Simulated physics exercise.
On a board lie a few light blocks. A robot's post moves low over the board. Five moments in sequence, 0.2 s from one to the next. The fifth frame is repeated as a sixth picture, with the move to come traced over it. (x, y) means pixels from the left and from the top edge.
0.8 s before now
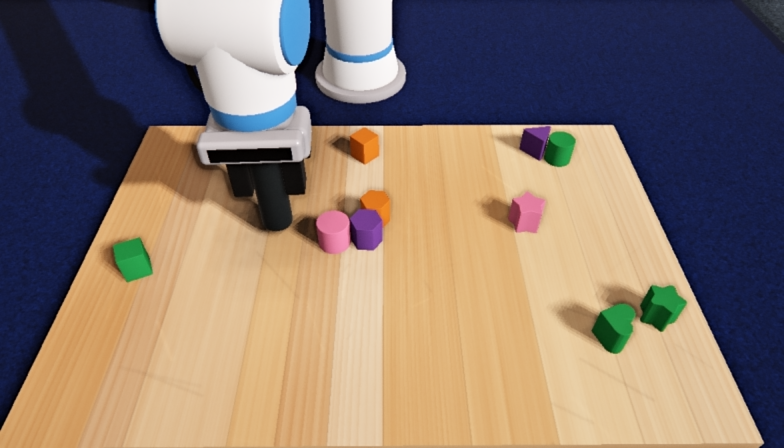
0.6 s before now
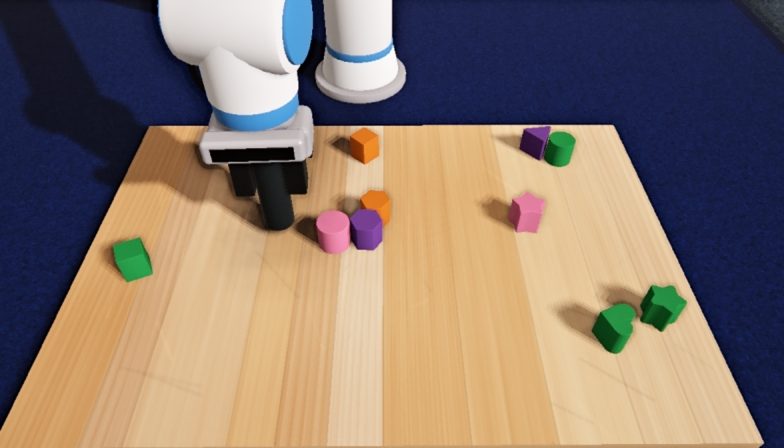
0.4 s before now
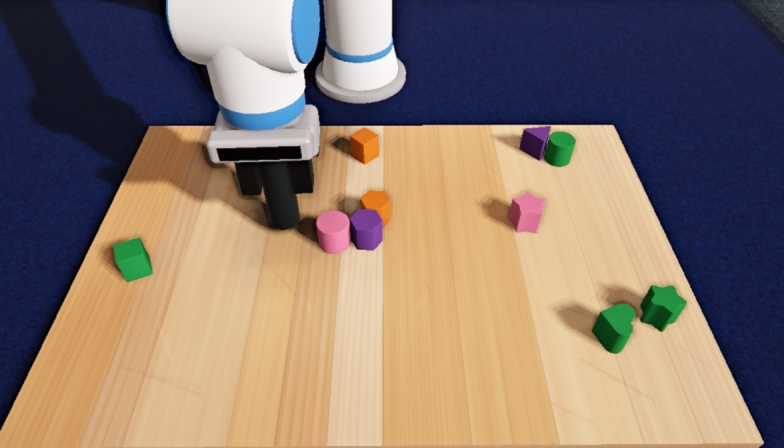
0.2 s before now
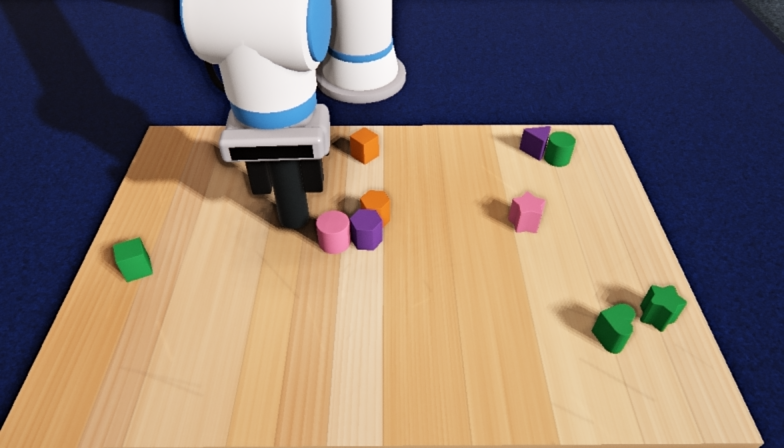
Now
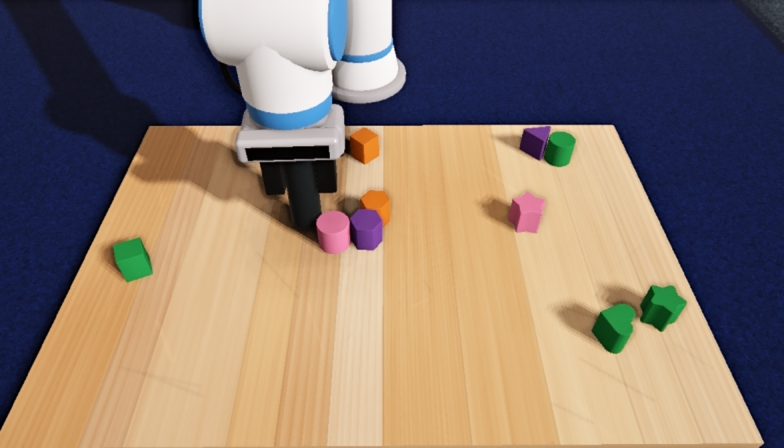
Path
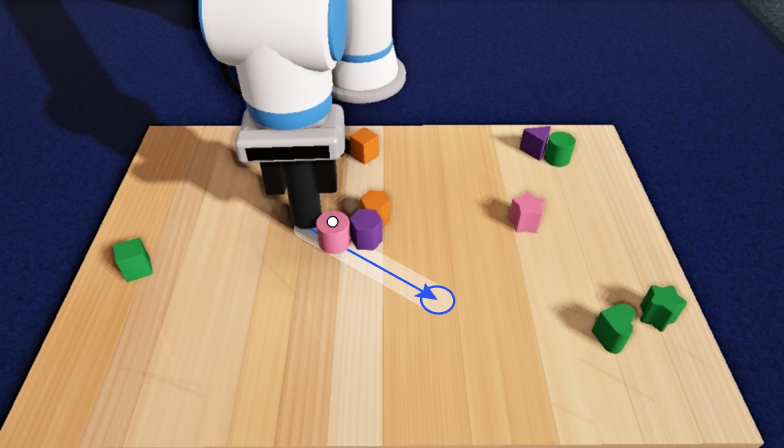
On a wooden board, a robot's dark post slides slightly right toward a still pink block.
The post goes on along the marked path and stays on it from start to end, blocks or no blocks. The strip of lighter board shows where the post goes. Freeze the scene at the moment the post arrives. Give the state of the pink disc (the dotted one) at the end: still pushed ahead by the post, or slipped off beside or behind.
In front, I predict.
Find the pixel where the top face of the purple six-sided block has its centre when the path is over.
Pixel (388, 222).
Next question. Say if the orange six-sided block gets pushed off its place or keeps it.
It stays put.
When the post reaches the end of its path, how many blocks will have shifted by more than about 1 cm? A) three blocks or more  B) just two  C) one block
I choose B.
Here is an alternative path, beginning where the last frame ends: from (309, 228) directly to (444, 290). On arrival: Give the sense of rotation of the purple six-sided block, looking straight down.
From overhead, the rotation is counterclockwise.
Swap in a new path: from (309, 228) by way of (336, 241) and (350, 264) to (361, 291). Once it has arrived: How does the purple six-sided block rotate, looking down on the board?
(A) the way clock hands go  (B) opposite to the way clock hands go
Choice B: Opposite to the way clock hands go.
The line goes from (309, 228) directly to (438, 300); the dot is on the pink disc.
The first path, step by step. One third of the way, post at (349, 242); pink disc at (373, 245); purple six-sided block at (387, 222), turned 75° anticlockwise.
Two thirds of the way, post at (392, 266); pink disc at (417, 272); purple six-sided block at (388, 222), turned 80° anticlockwise.
At the end, post at (438, 292); pink disc at (461, 305); purple six-sided block at (388, 222), turned 80° anticlockwise; orange six-sided block unmoved.
